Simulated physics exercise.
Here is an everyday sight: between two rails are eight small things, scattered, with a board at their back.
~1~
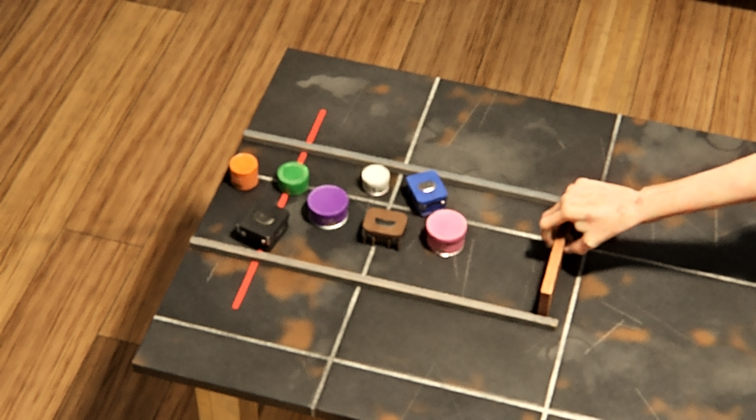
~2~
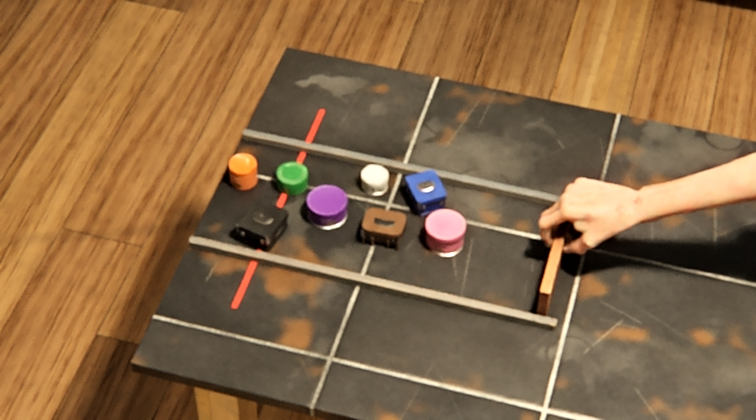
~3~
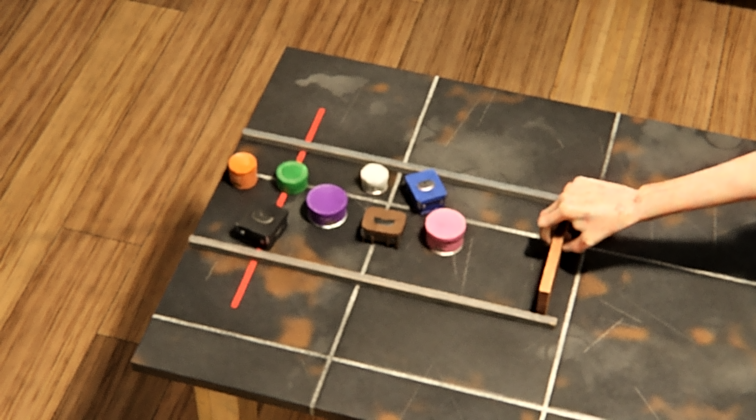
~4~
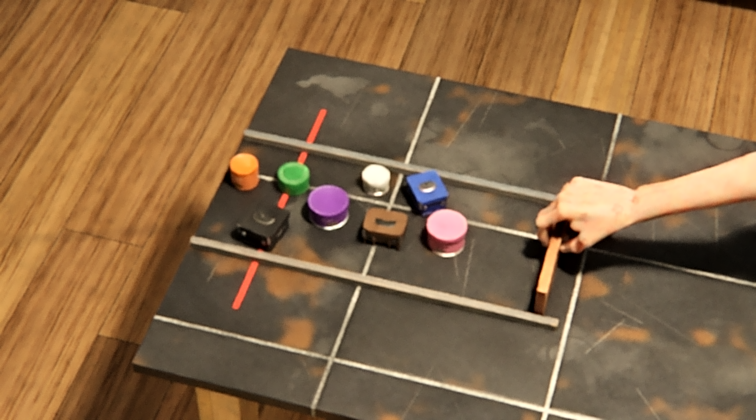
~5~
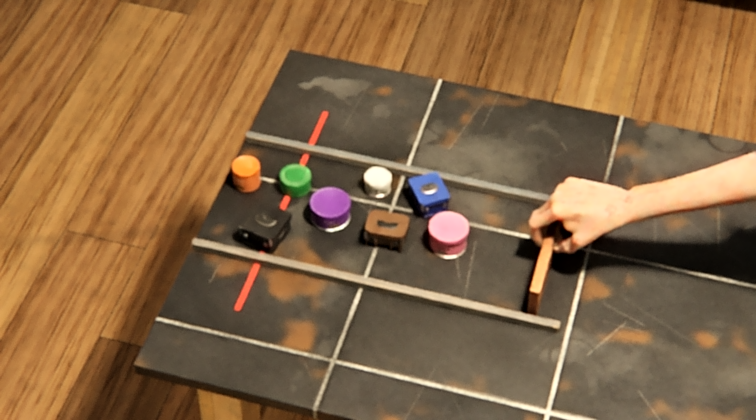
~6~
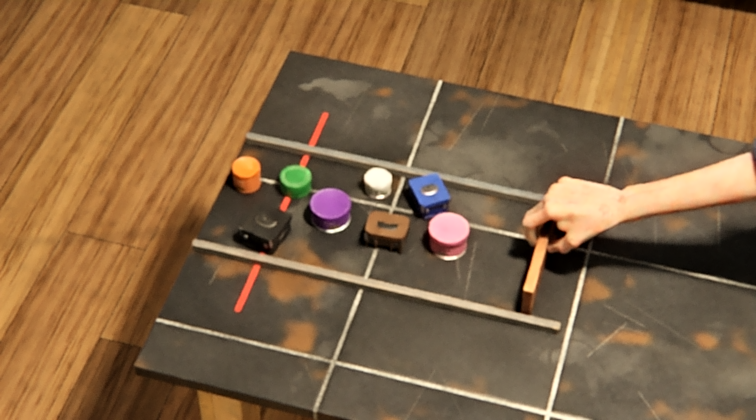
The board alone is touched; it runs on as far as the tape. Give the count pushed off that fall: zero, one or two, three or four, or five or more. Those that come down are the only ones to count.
The push is going to knock one or two off the table.
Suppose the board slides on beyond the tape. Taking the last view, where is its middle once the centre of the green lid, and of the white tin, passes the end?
First one: Around (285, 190). Other one: Around (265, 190).
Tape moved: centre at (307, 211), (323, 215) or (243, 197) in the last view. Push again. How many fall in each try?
Try by try, 0, 0 and 5.
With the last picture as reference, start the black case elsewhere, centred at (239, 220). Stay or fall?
What happens is that the black case rests there.
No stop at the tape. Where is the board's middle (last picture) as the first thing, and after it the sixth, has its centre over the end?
(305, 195), later (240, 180).
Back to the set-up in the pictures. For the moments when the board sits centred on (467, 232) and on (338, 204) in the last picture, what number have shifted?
At the first point the count is 1, at the second it's 6.
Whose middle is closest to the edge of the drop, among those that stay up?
It's the green lid that ends nearest.
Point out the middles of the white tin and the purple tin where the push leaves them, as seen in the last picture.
Going in order, first (260, 155) and next (229, 189).
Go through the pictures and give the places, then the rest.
In the first picture, orange tub (244, 172); black case (264, 226); green lid (293, 179); board (559, 250); tape (282, 203).
In the second picture, black case (263, 226); brown case (384, 229).
In the third picture, green lid (292, 178); purple tin (327, 206).
In the fourth picture, orange tub (244, 172); white tin (376, 181).
In the fifth picture, black case (266, 228); blue case (429, 196).
In the sixth picture, orange tub (247, 175); black case (266, 229); green lid (296, 182); board (542, 249); tape (284, 206).
Soon after, none off yet; orange tub at rest near (247, 175); black case at rest near (266, 229); green lid at rest near (296, 182).
Then, none off yet; orange tub at rest near (247, 175); black case at rest near (266, 229); green lid moved about its own width near (275, 172).
By the end, the number that fall off is one or two; fallen, orange tub.
